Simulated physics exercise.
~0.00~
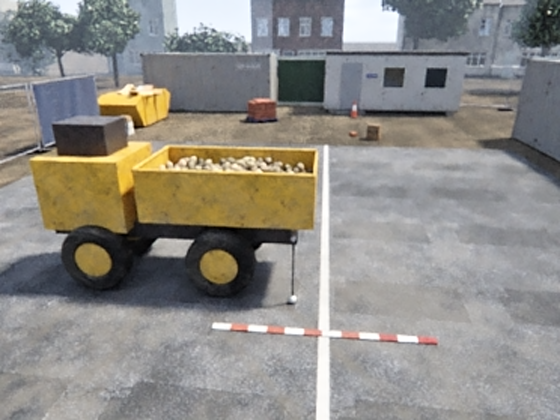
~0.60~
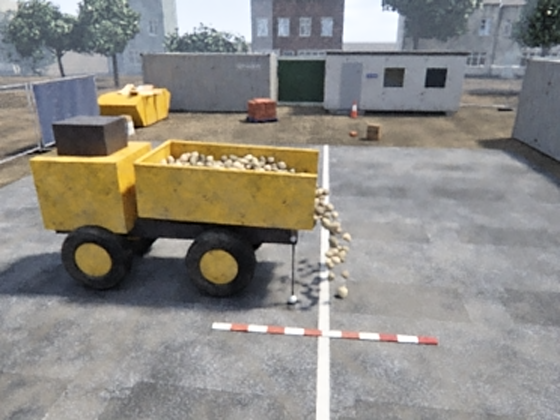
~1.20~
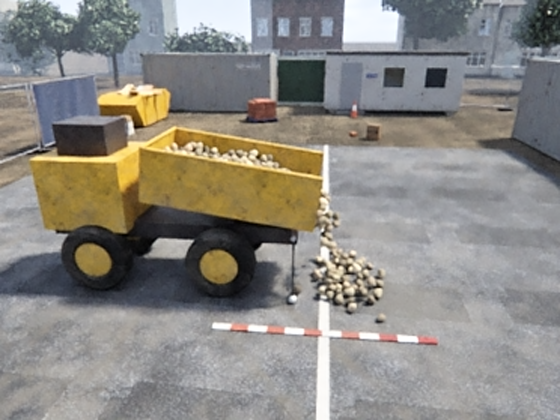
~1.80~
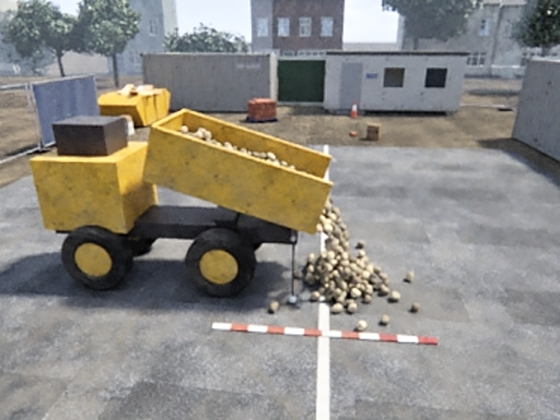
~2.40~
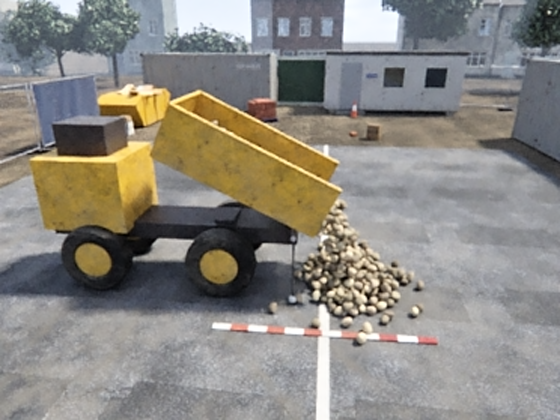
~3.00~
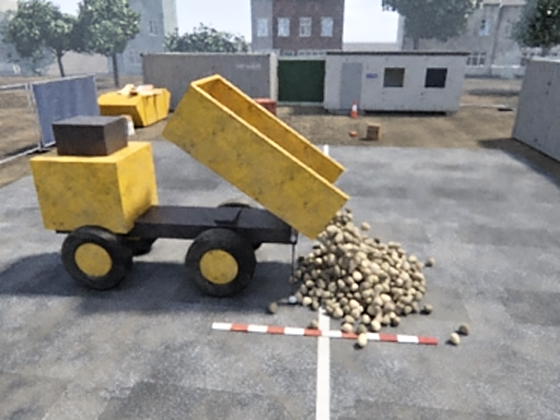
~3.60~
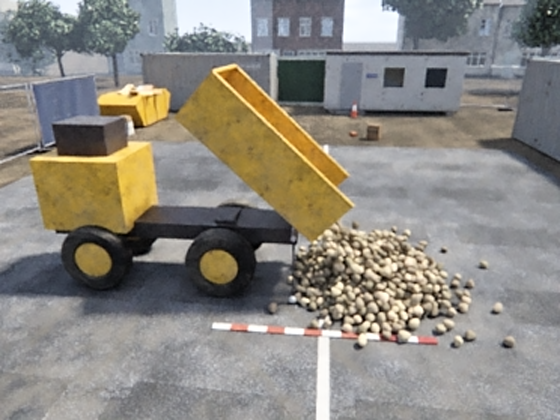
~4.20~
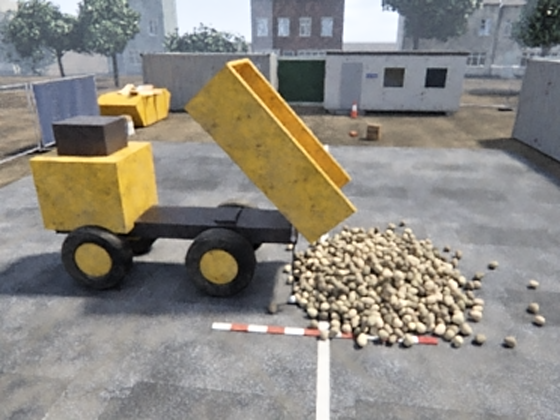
A yellow dump truck tilted its bed steadily higher and poured a load of pale, rounded stones off the back, where they piled up over the white line and a red and white striped pole, ending in a wide heap mostly right of the line.
